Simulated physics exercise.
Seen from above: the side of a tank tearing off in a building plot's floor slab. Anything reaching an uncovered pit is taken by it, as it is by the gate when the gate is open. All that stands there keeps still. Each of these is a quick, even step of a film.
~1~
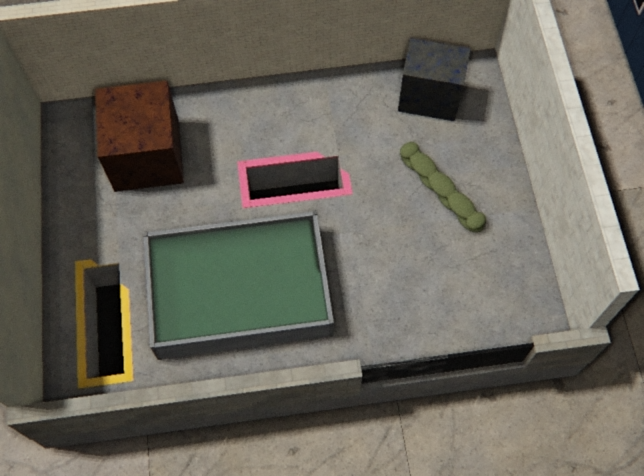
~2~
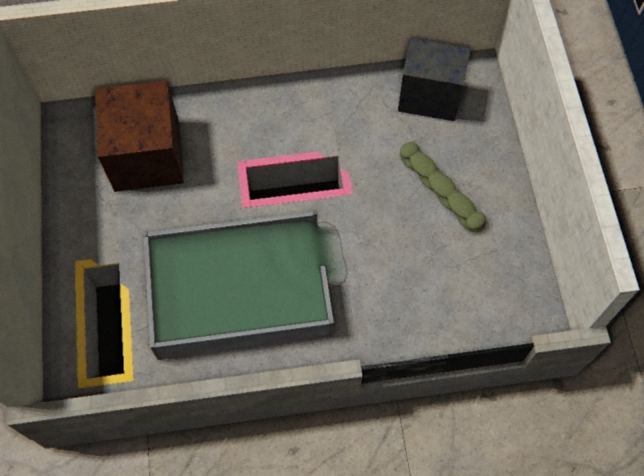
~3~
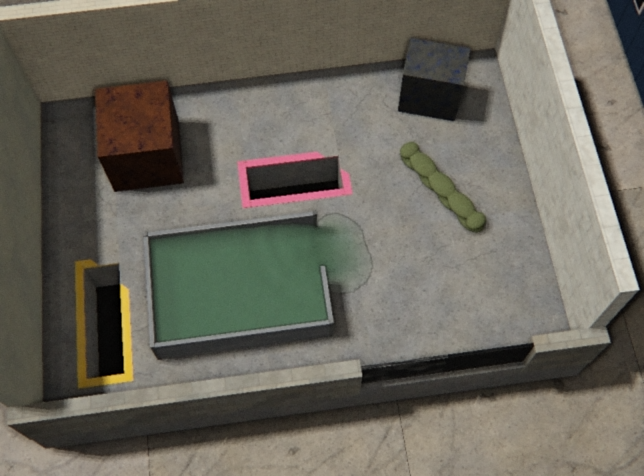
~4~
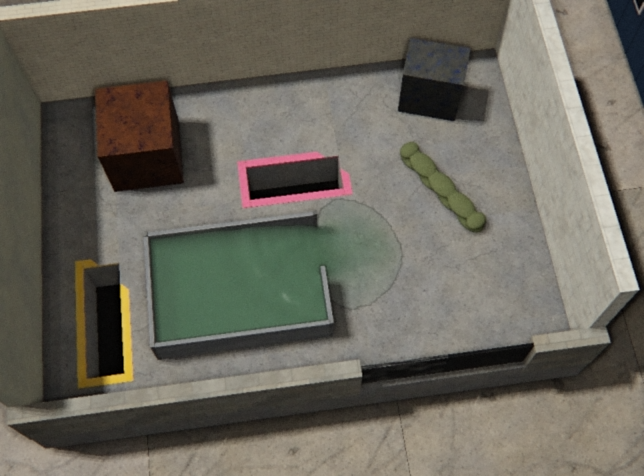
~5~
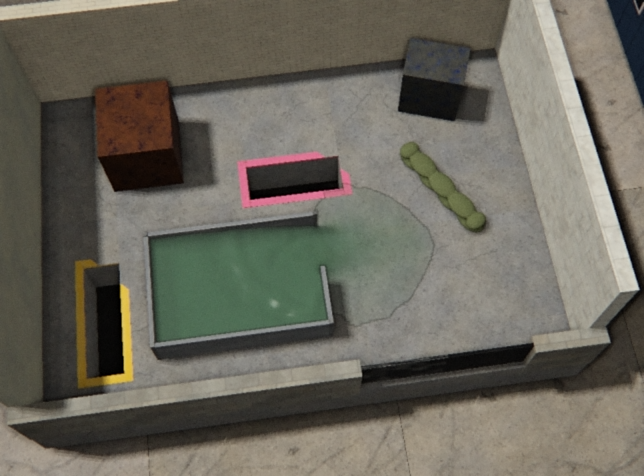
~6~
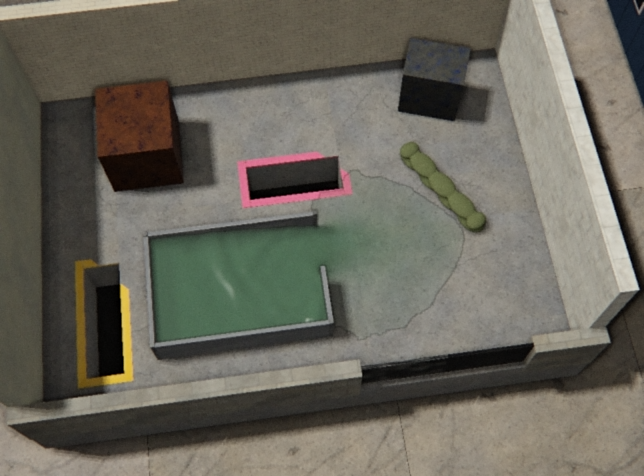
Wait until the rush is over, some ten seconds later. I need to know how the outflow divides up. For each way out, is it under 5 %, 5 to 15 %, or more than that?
I'd say the gate drains very little - not reaching five per cent. I'd say the pink pit drains very little - not reaching five per cent. I'd say the yellow pit drains very little - not reaching five per cent.
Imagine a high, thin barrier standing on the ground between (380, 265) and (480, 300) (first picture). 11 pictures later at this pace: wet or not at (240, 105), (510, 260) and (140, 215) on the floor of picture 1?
In that order, I'd expect them to be kept clear of the flood, reached by the flood and kept clear of the flood.
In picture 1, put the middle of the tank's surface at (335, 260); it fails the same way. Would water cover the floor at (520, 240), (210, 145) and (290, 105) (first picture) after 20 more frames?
Well, first one got wet, second one stays dry, third one got wet.
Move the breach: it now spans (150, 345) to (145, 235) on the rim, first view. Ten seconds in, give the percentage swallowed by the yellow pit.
Yellow: About 85 %.
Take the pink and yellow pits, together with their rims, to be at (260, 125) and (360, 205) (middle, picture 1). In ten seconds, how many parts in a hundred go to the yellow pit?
Share for the yellow pit: 60 percent.
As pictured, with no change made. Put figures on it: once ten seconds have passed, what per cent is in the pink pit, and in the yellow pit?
About 2 percent for the first and about 2 percent for the second.
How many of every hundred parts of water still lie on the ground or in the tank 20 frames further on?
100 % or so.
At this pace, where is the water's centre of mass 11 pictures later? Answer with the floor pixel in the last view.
I'd point to (305, 276).
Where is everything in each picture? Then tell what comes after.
The first frame shows the tank at (237, 279) is whole and still.
In the second frame, water pours out at (317, 251) and has run to (336, 282).
In the third frame, water pours out at (317, 252) and has run to (366, 270).
In the fourth frame, the front is at (396, 259), out from the gap at (317, 253).
In the fifth frame, water pours out at (317, 252) and has run to (422, 230).
In the sixth frame, water pours out at (317, 252) and has run to (452, 226).
A moment on, water covers 20 % of the floor; the gate 0 %, the pink pit 0 %, the yellow pit 0 %.
Next, water covers 30 % of the floor; the gate 0 %, the pink pit 0 %, the yellow pit 0 %.
Then, water covers 35 % of the floor; the gate 0 %, the pink pit 1 %, the yellow pit 0 %.
Later, water covers 65 % of the floor; the gate 0 %, the pink pit 1 %, the yellow pit 0 %.
In the end, water covers 85 % of the floor; the gate 0 %, the pink pit 3 %, the yellow pit 3 %.
